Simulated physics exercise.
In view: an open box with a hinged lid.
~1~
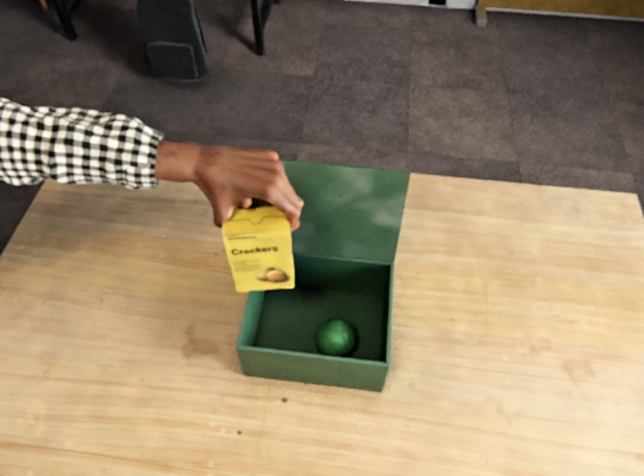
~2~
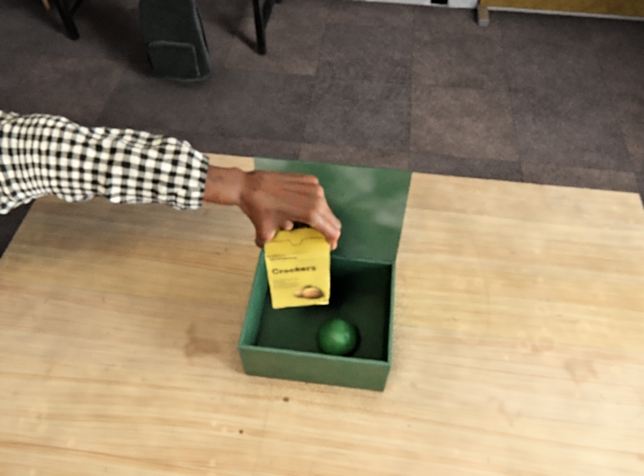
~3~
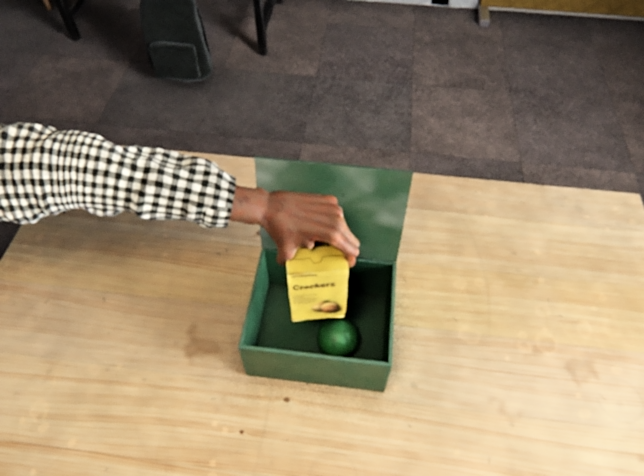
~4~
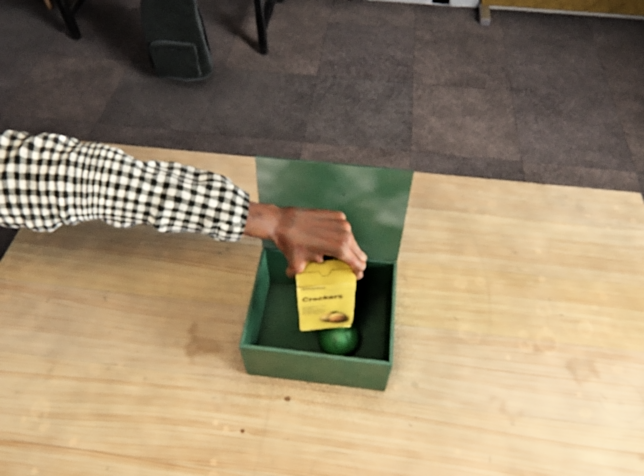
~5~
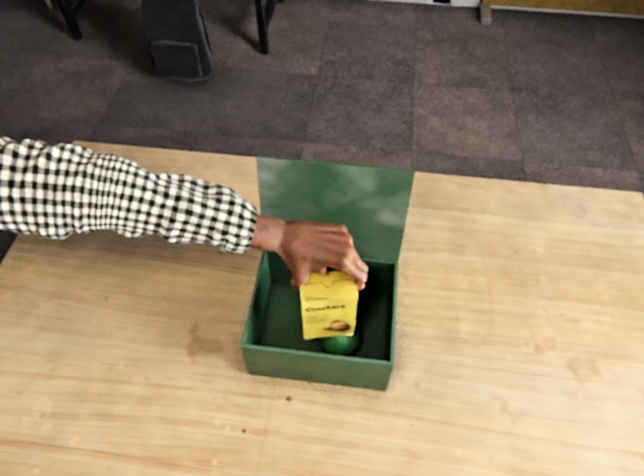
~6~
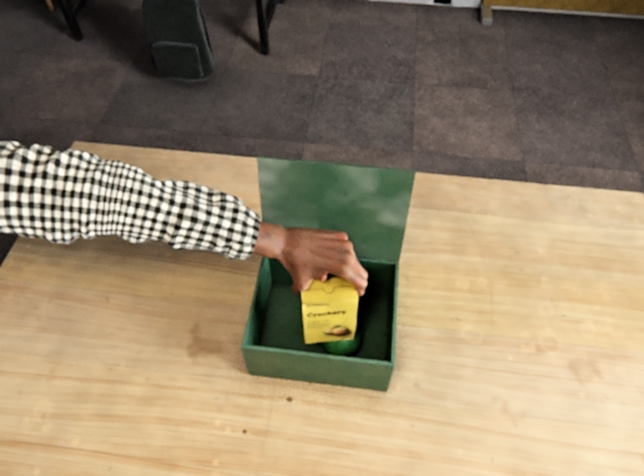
A hand lowers a yellow carton into an open green box holding a green ball.
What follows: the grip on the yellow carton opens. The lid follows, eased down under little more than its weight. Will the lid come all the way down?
As it turns out, it closes.
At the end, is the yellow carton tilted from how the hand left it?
The yellow carton ends up tilted.
Then, 0.40 s on from there, yellow carton on its side near (307, 323); green ball shifted about its own width.
Then, 1.20 s on from there, lid starting down; yellow carton on its side near (308, 332); green ball shifted about its own width.
Then, 1.70 s on from there, lid 51° above the rim; yellow carton on its side near (308, 332); green ball shifted about its own width.
Then, 2.10 s on from there, lid 17° above the rim; yellow carton on its side near (308, 332); green ball shifted about its own width.
In the end, lid shut; toppled in the box, yellow carton; moved from the start, green ball. At the end, from the last picture's camera, yellow carton near (308, 332).
